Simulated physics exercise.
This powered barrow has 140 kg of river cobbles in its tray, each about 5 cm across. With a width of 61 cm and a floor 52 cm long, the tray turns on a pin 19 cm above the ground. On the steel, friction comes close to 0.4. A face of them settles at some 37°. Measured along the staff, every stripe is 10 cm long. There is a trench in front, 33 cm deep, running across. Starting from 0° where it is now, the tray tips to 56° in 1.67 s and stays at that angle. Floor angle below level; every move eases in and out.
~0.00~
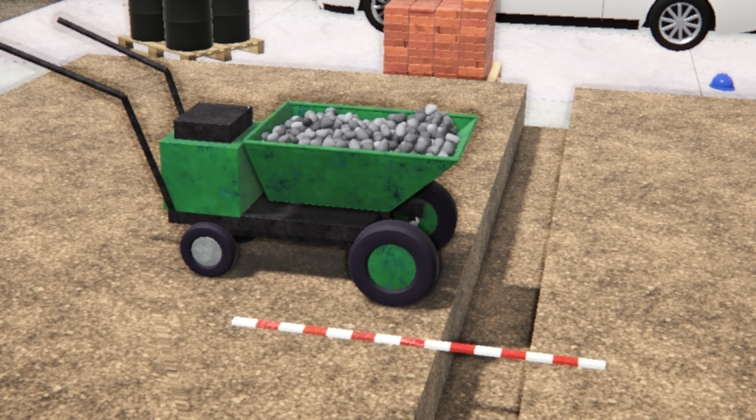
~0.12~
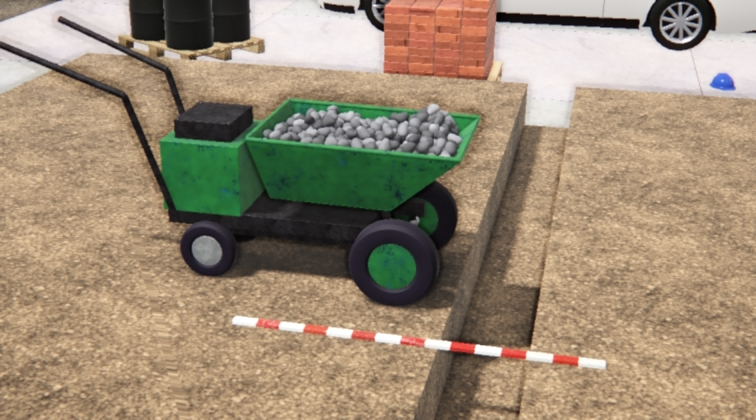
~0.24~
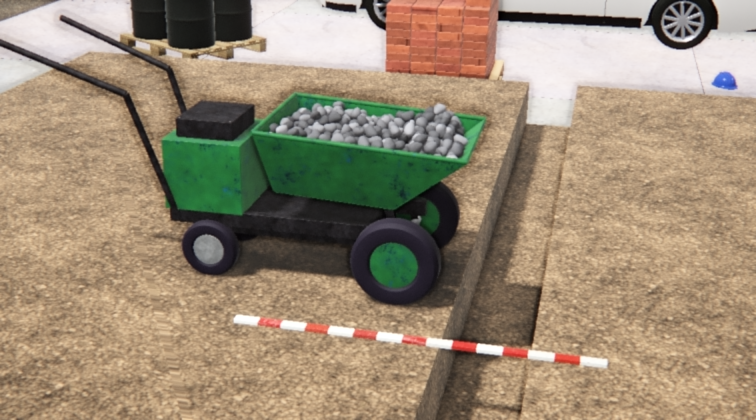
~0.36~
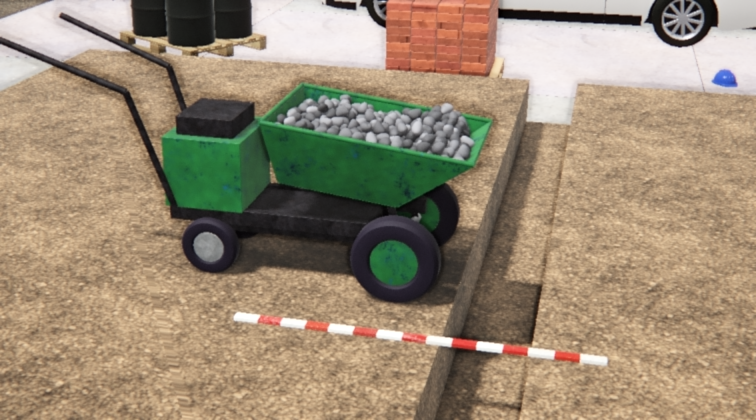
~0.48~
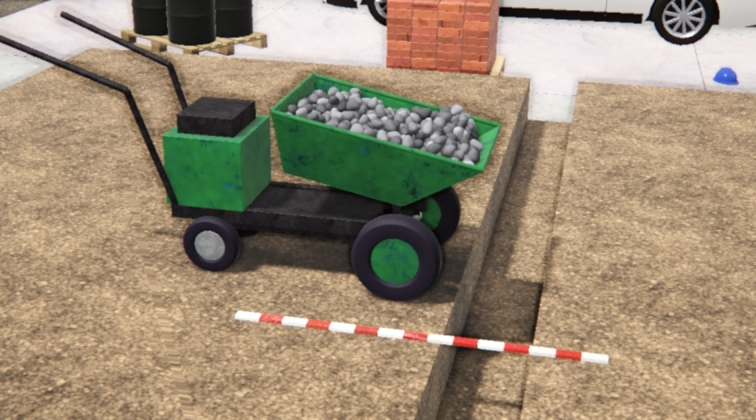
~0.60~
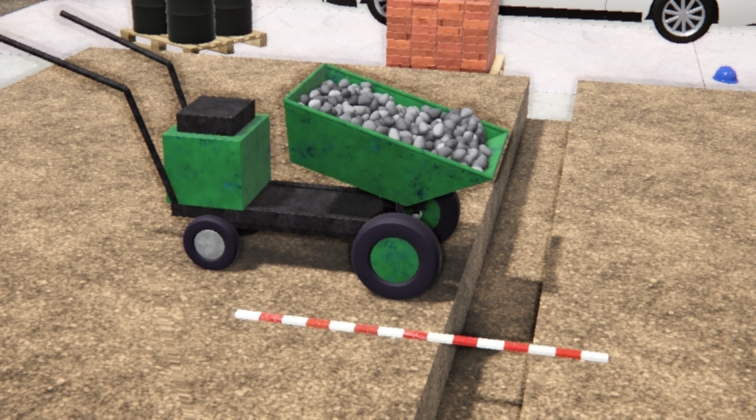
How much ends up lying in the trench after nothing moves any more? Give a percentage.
A share of about 37 per cent.
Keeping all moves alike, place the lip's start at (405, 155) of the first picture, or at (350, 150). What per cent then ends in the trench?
Near 85 and near 85 percent.
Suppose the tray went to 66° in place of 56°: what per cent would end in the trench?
About 30 per cent would end up in the trench.
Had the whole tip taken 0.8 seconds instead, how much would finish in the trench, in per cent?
About 30%.
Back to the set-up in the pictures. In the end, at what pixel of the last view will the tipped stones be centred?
(566, 285).
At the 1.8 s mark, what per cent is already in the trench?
Close to 5 per cent at that time.
After 1.2 s the floor is at 47°; 100 % in the tray; the foremost stones are at (542, 196).
After 1.8 s the floor is at 56°; 70 % in the tray, 3 % in the trench, 27 % past the trench; the foremost stones are at (624, 295).
After 2.1 s the floor is at 56°; 42 % in the tray, 5 % in the trench, 53 % past the trench; the foremost stones are at (715, 310).
After 4.1 s the floor is at 56°; 1 % in the tray, 37 % in the trench, 62 % past the trench; the foremost stones are past the picture's edge.
